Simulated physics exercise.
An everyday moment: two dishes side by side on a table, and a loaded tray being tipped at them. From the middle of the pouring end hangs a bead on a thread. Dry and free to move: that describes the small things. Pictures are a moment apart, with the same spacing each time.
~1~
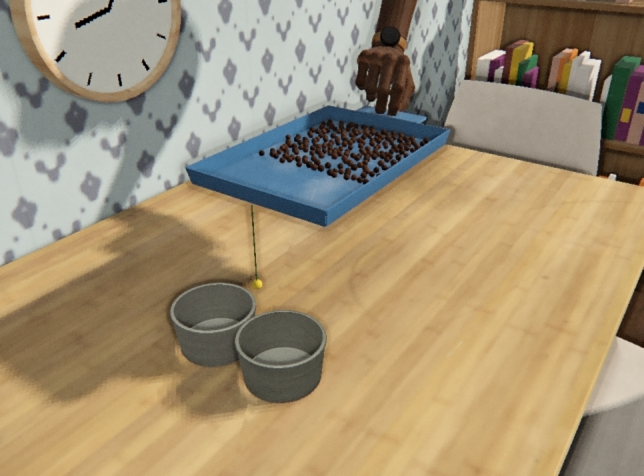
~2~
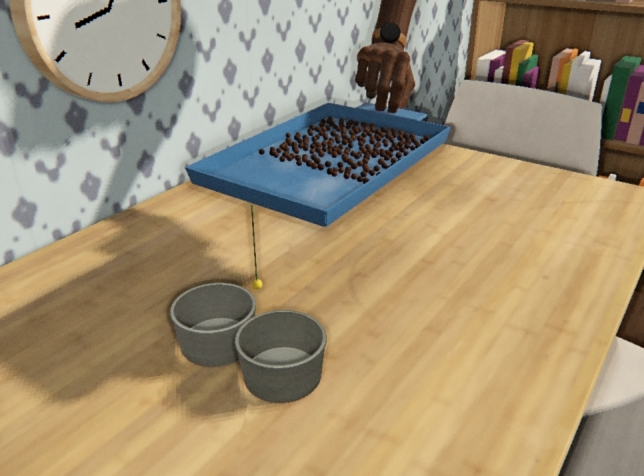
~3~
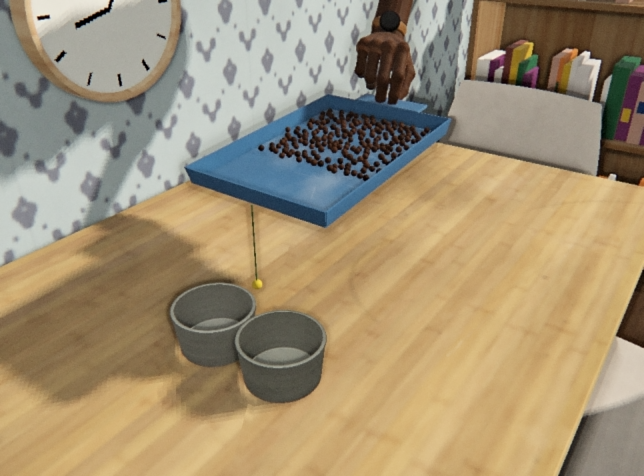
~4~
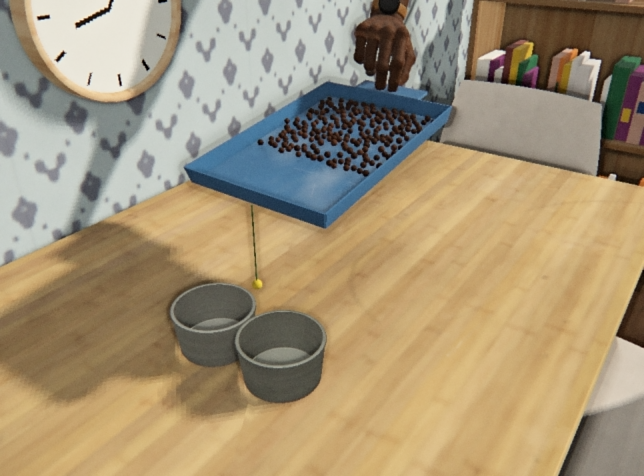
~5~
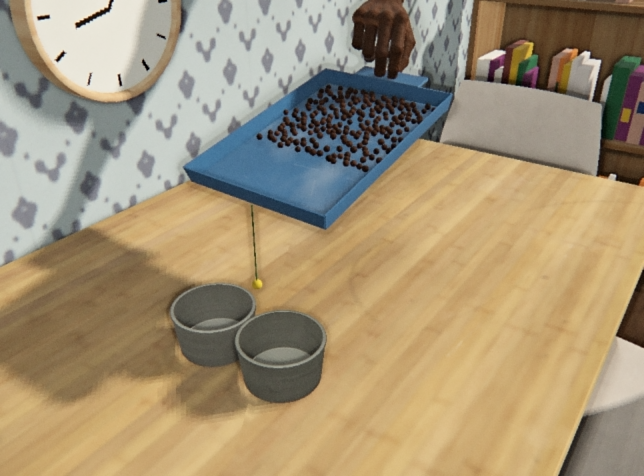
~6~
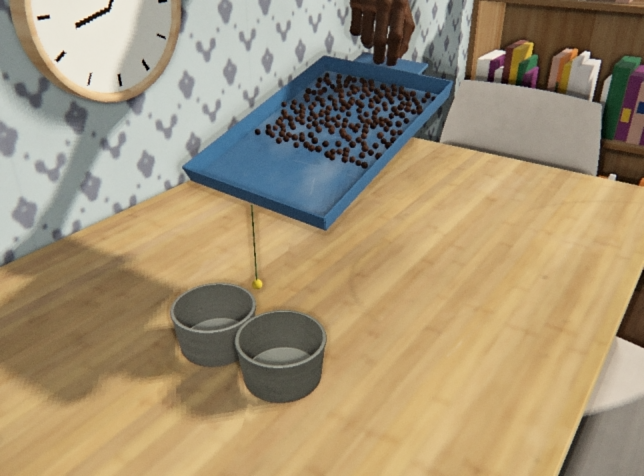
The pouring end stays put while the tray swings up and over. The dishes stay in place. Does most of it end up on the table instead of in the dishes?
No. Compared with the spill, the catch will be larger.
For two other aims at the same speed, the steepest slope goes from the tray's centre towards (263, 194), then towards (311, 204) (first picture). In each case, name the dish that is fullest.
So, first the left-side one, then the right-side one.
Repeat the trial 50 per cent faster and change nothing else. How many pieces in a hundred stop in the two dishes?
Share: Roughly 80%.
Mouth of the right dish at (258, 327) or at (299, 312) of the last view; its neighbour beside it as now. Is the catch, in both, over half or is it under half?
Try 1: In excess of half; try 2: Not up to half.
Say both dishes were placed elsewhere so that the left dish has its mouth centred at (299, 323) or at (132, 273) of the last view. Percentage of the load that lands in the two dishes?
About 50 and 10 per cent.
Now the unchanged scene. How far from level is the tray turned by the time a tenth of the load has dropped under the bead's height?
Angle reached: About 65°.
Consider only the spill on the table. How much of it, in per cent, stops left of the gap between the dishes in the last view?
I'd put it at close to 70 per cent.
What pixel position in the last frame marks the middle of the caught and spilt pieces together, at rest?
The centre comes to rest near (271, 369).
Soon after the last picture, tray tipped steeply; most on the tray; a stray few in the right dish; a stray few outside both; a small part in the air.
A little later, tray tipped right over; most on the tray; a small part in the right dish; a stray few in the left dish; a small part outside both; a small part in the air.
Later still, tray tipped past a quarter turn; about two thirds in the right dish; about a quarter in the left dish; a small part outside both.
At rest, tray tipped past a quarter turn; about two thirds in the right dish; about a quarter in the left dish; a small part outside both.
